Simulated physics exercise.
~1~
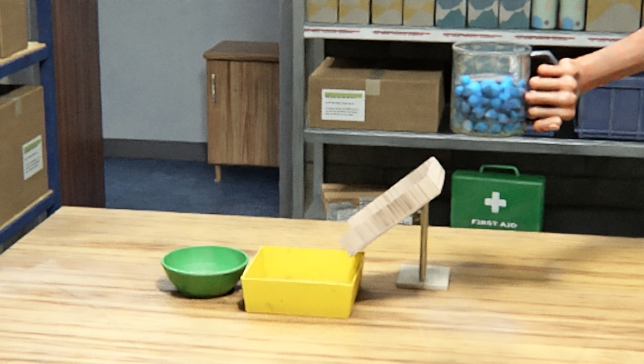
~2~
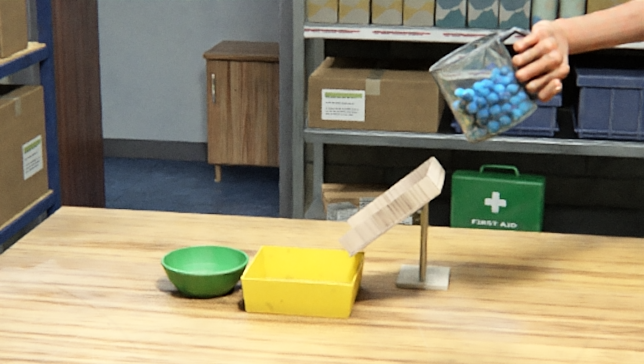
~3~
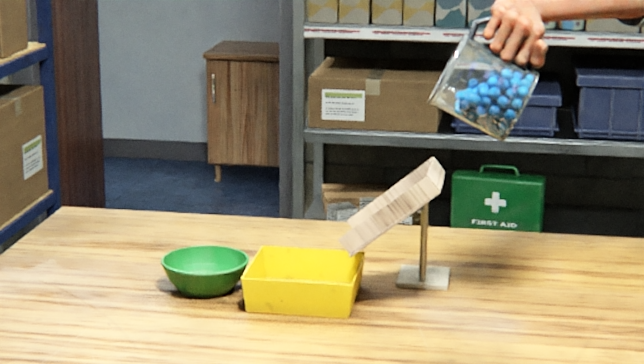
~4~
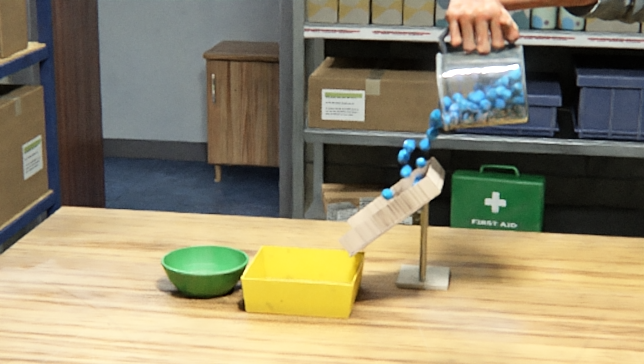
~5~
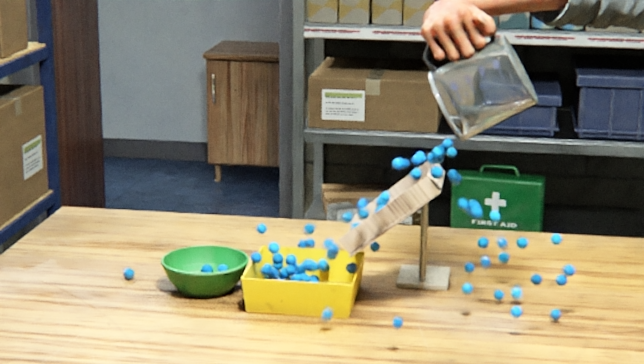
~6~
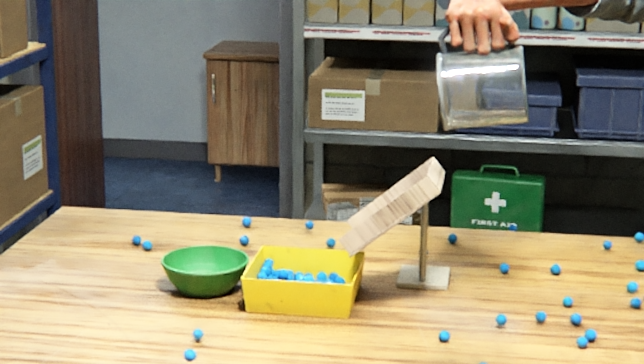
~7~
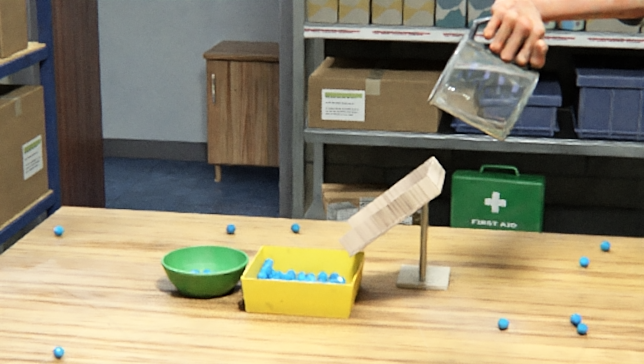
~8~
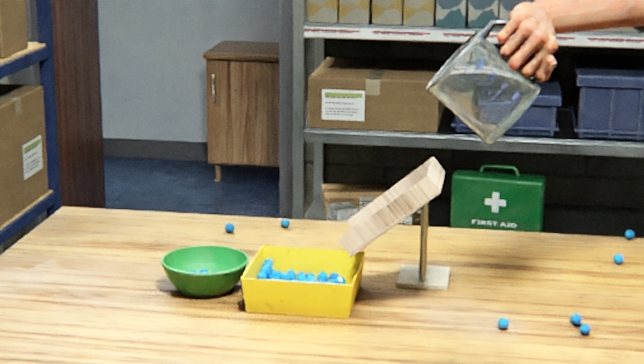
Hand tipping blue balls from a clear jug down a chute, many landing in a yellow tin, others scattering across the table.
